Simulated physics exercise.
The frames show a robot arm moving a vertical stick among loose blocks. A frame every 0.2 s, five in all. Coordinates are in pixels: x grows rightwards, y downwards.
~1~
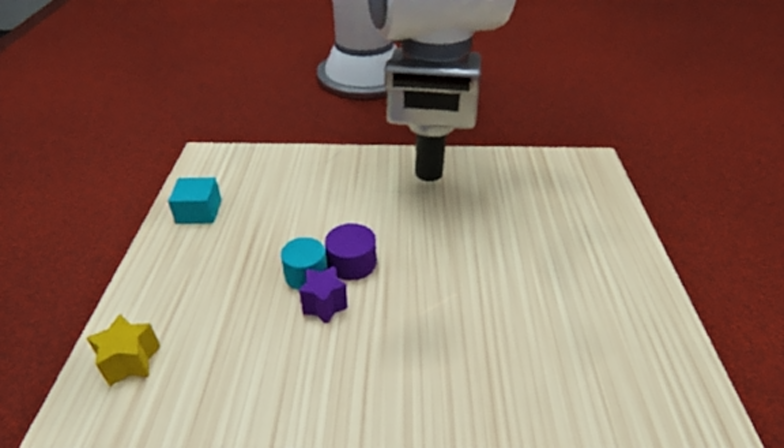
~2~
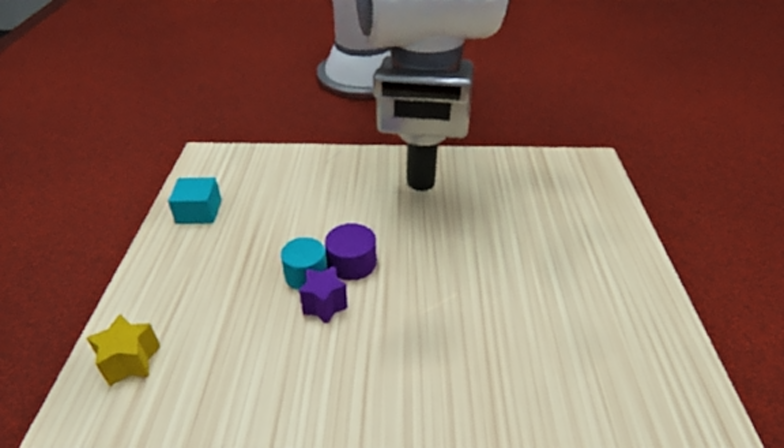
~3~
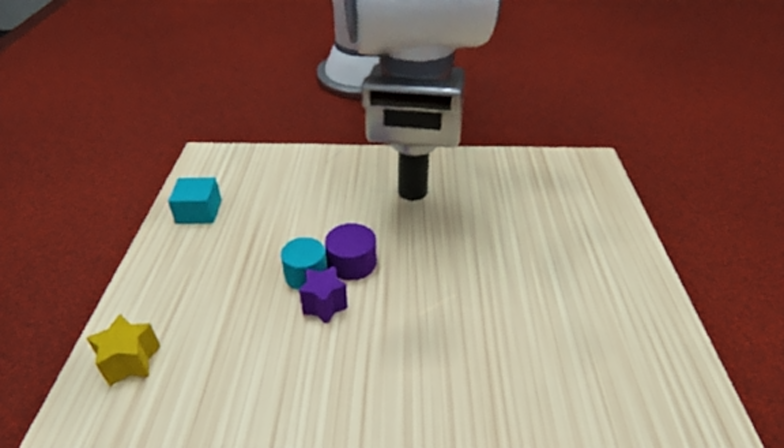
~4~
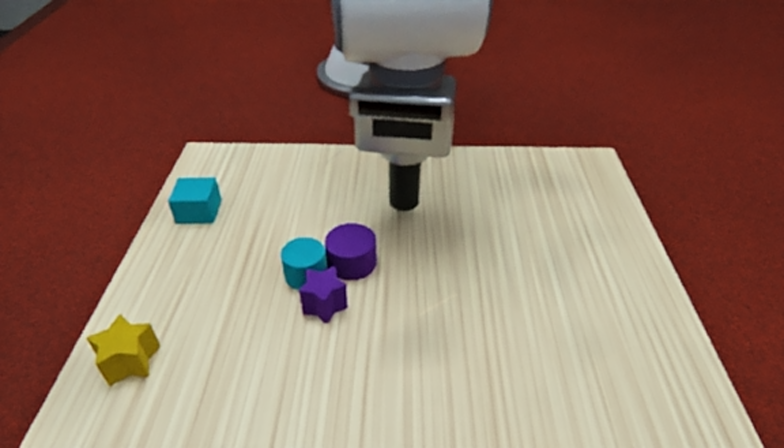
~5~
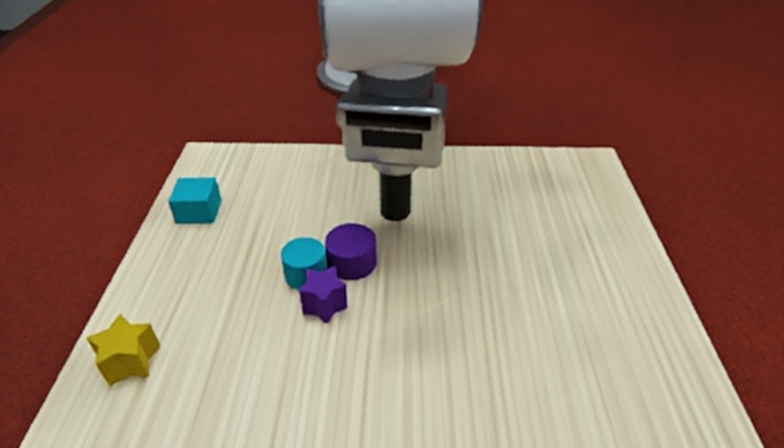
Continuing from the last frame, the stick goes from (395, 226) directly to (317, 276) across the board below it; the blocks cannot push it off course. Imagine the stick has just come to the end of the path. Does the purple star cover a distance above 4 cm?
Going by the path, yes.
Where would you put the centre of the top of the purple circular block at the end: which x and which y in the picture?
The middle of its top is at (308, 286).
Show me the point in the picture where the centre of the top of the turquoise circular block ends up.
Put as a pixel place, it's (267, 267).
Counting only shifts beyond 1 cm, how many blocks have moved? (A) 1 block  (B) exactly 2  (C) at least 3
C.
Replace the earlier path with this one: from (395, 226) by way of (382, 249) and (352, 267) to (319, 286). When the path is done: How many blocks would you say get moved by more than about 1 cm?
There will be three or more blocks that move more than 1 cm.
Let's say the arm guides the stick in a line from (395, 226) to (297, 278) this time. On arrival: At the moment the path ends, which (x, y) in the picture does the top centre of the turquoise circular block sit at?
At pixel (258, 273).
The first path, step by step. One third of the way, stick at (370, 228); turquoise circular block at (298, 253); purple circular block at (346, 243).
Two thirds of the way, stick at (343, 245); turquoise circular block at (276, 265); purple star at (313, 299), turned 20° clockwise; purple circular block at (326, 265).
At the end, stick at (315, 262); turquoise circular block at (267, 267); purple star at (309, 323); purple circular block at (308, 286).
